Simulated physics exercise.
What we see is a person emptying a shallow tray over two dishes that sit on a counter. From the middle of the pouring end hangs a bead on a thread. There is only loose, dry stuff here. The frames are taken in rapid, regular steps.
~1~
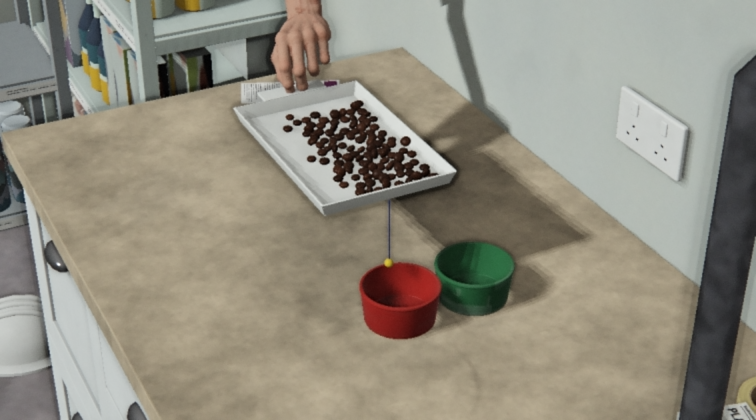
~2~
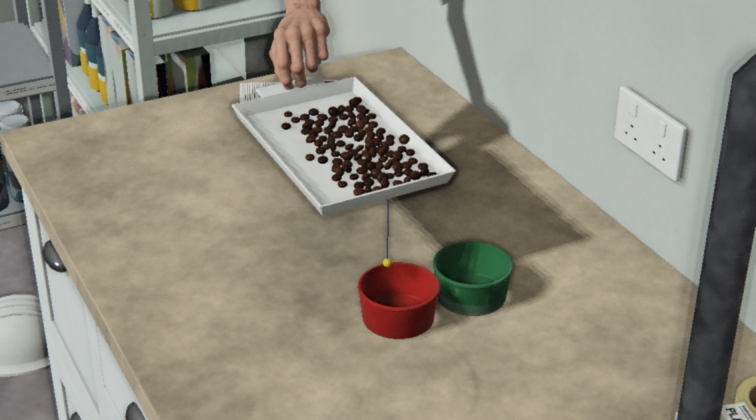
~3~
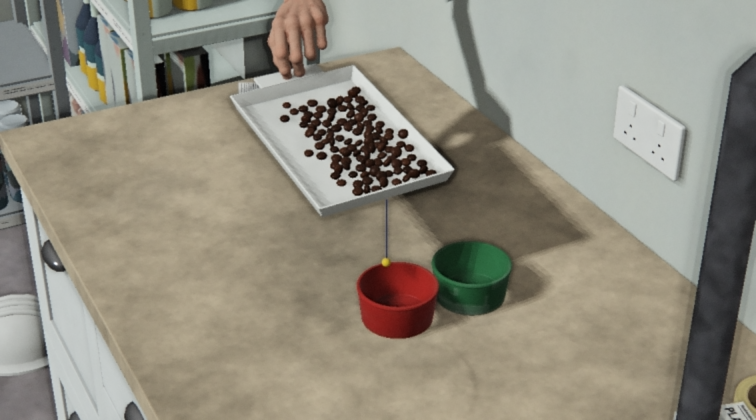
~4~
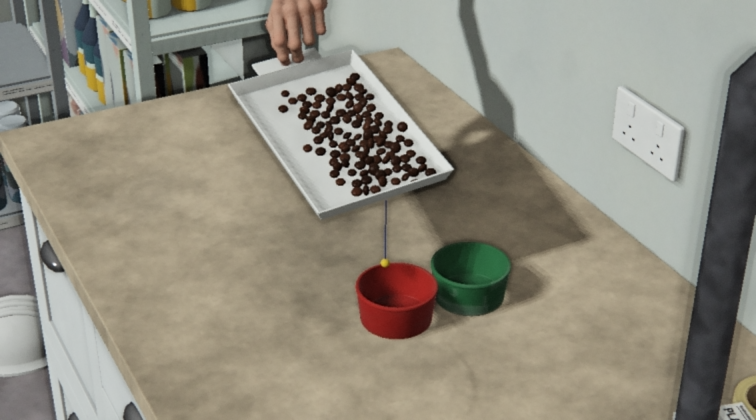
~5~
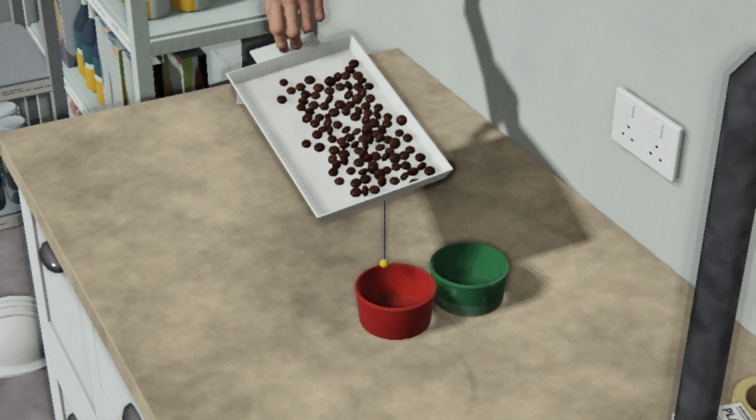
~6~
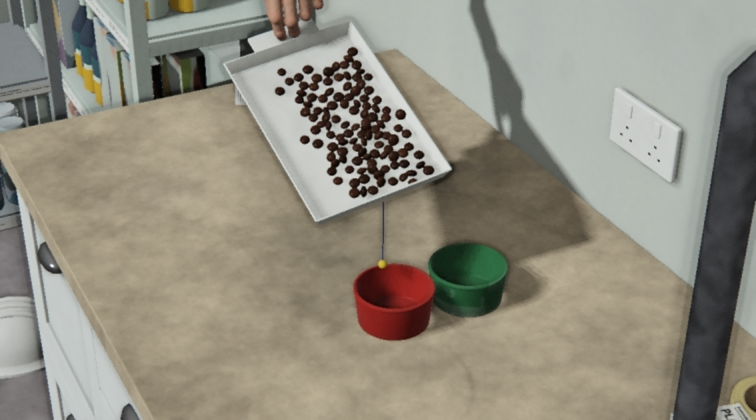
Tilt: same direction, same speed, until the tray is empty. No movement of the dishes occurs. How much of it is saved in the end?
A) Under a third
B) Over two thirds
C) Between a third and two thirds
A.
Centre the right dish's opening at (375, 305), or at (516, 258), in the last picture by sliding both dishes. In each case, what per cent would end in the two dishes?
About 70 and 0 per cent.
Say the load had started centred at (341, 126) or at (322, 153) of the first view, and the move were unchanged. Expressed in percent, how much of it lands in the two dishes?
It would be 10 in a hundred, and then 10 in a hundred.
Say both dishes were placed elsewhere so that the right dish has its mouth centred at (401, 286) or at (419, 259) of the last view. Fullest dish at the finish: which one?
Placement one gives the one at left, placement two gives the one at left.
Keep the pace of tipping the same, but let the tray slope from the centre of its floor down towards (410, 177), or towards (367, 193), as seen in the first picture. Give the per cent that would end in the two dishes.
You'd get 90 per cent the first time and 40 per cent the second time.
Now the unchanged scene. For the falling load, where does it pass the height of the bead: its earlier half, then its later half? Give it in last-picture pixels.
I'd say close to (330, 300) at first and close to (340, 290) later on.
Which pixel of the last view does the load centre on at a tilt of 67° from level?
The load is centred around (344, 206).
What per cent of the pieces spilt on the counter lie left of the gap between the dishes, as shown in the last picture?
Estimate: About 100 in every hundred.
Shortly afterwards, tray tipped steeply; the bulk on the tray; near a quarter in the air.
Next, tray tipped past a quarter turn; a little in the left dish; the bulk outside both; a little in the air.
Some moments later, tray tipped past a quarter turn; a little in the left dish; the bulk outside both.
In the end, tray tipped past a quarter turn; a little in the left dish; none at all in the right dish; the bulk outside both.
